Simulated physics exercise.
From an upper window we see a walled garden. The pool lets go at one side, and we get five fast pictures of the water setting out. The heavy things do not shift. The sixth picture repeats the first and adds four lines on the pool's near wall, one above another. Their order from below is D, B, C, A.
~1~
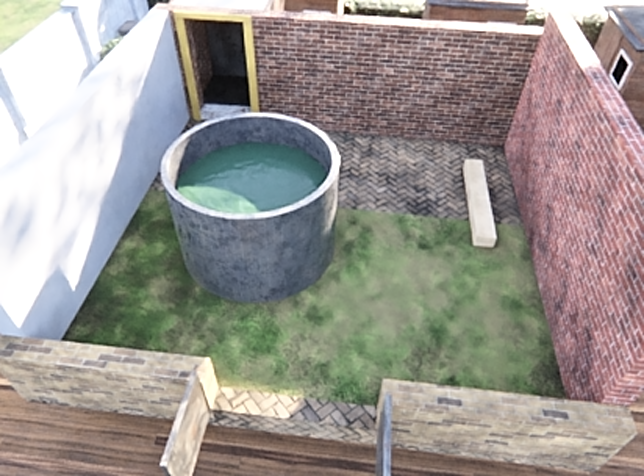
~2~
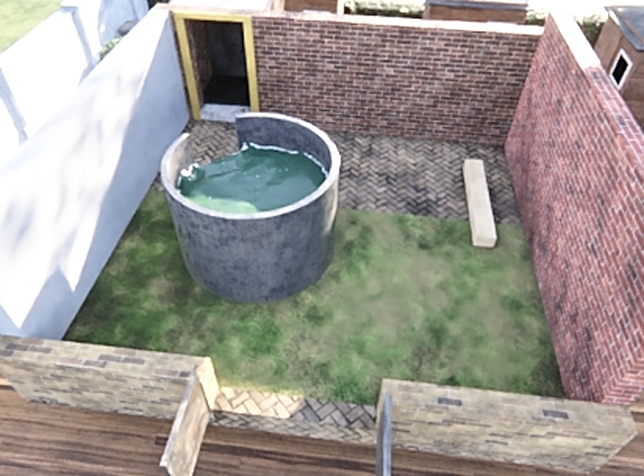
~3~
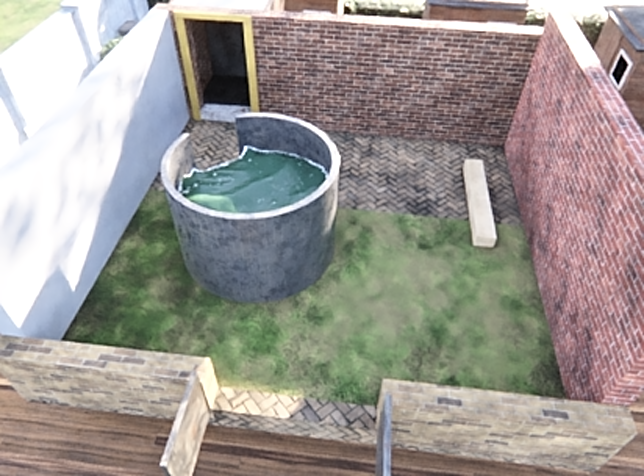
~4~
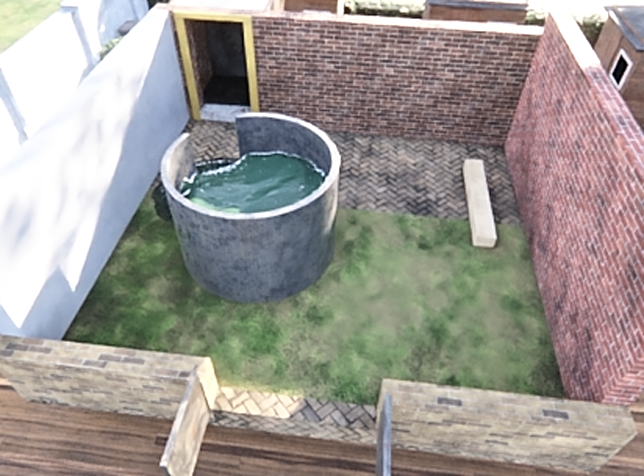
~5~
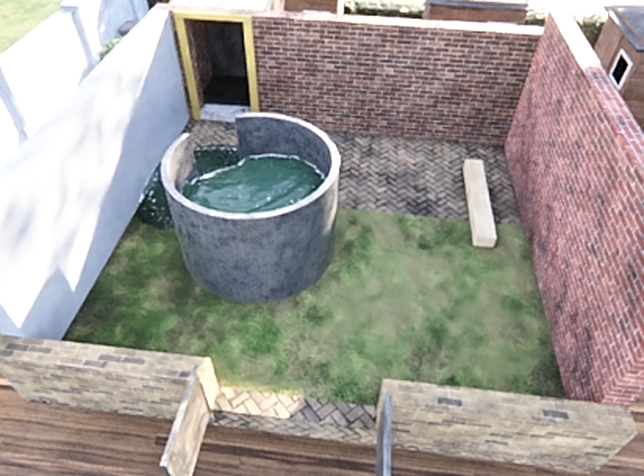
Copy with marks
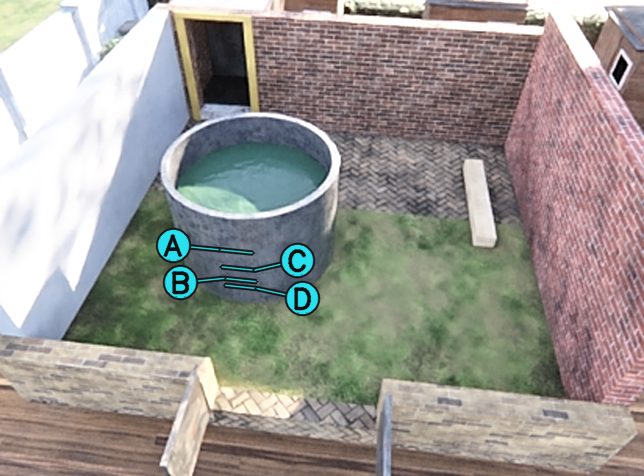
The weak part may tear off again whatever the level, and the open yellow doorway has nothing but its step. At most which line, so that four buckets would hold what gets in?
That is mark B.
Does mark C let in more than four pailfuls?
Yes, that goes wrong.
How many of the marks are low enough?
Two.
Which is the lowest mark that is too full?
That would be C.
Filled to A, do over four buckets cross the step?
Yes, it does.
In cyan, A at (235, 251); B at (239, 280); C at (238, 268); D at (241, 286); from the bottom up D, B, C, A.
With A, dozens of bucketfuls pour in.
With B, a bucket or two gets in.
With C, about 9 bucketfuls get in.
With D, nothing gets over.
